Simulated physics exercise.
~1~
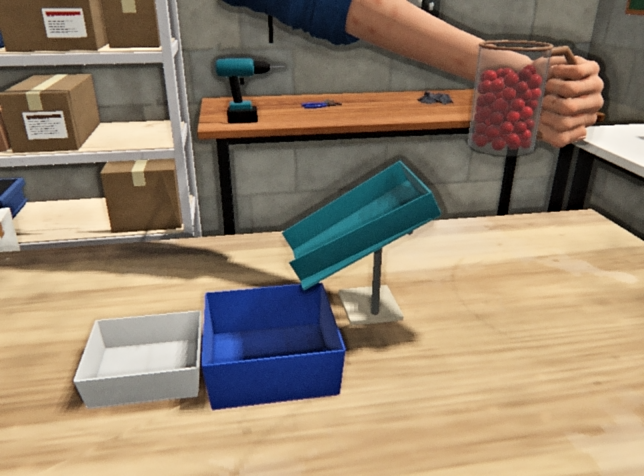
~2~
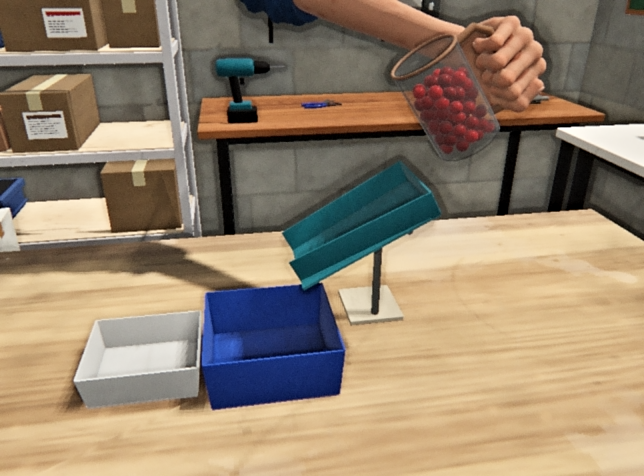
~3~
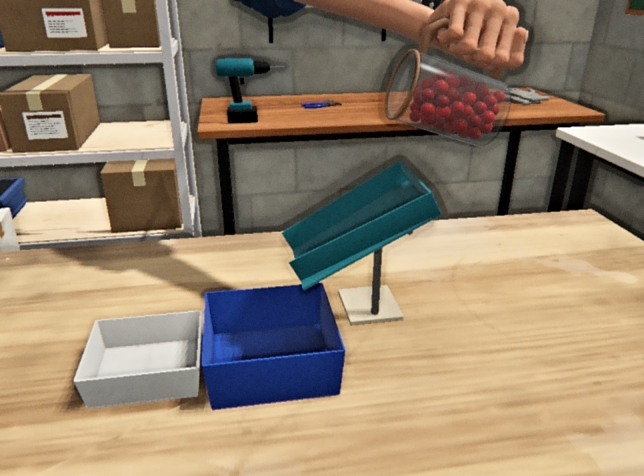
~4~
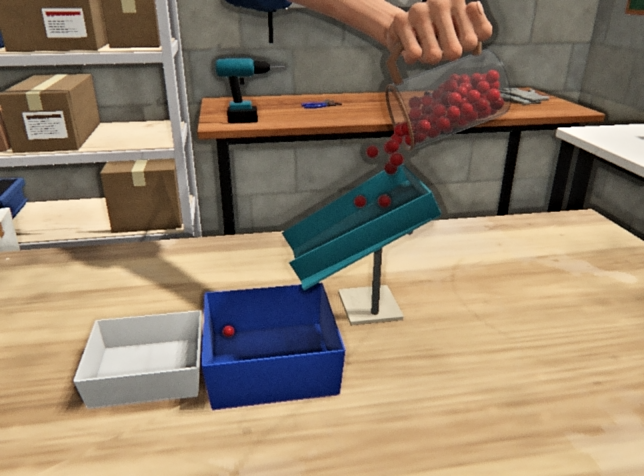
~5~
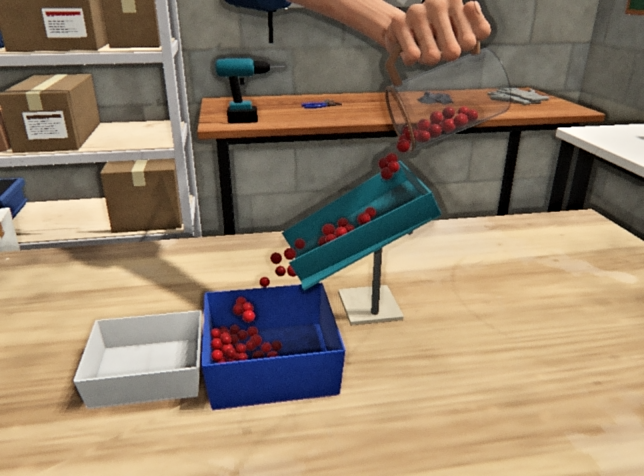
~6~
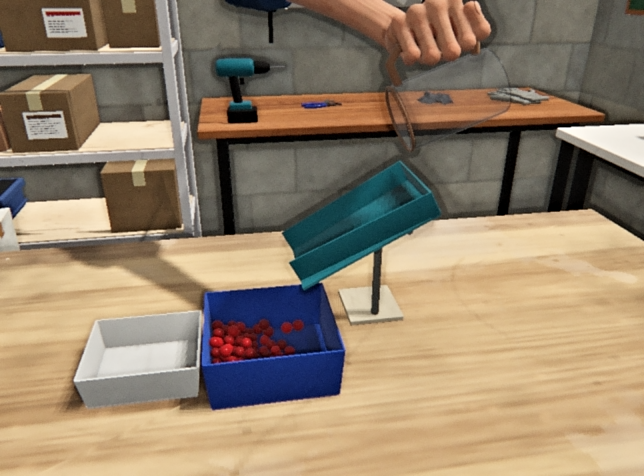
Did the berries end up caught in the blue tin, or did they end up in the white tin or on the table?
They ended up caught in the blue tin, and none landed in the white tin or on the table.
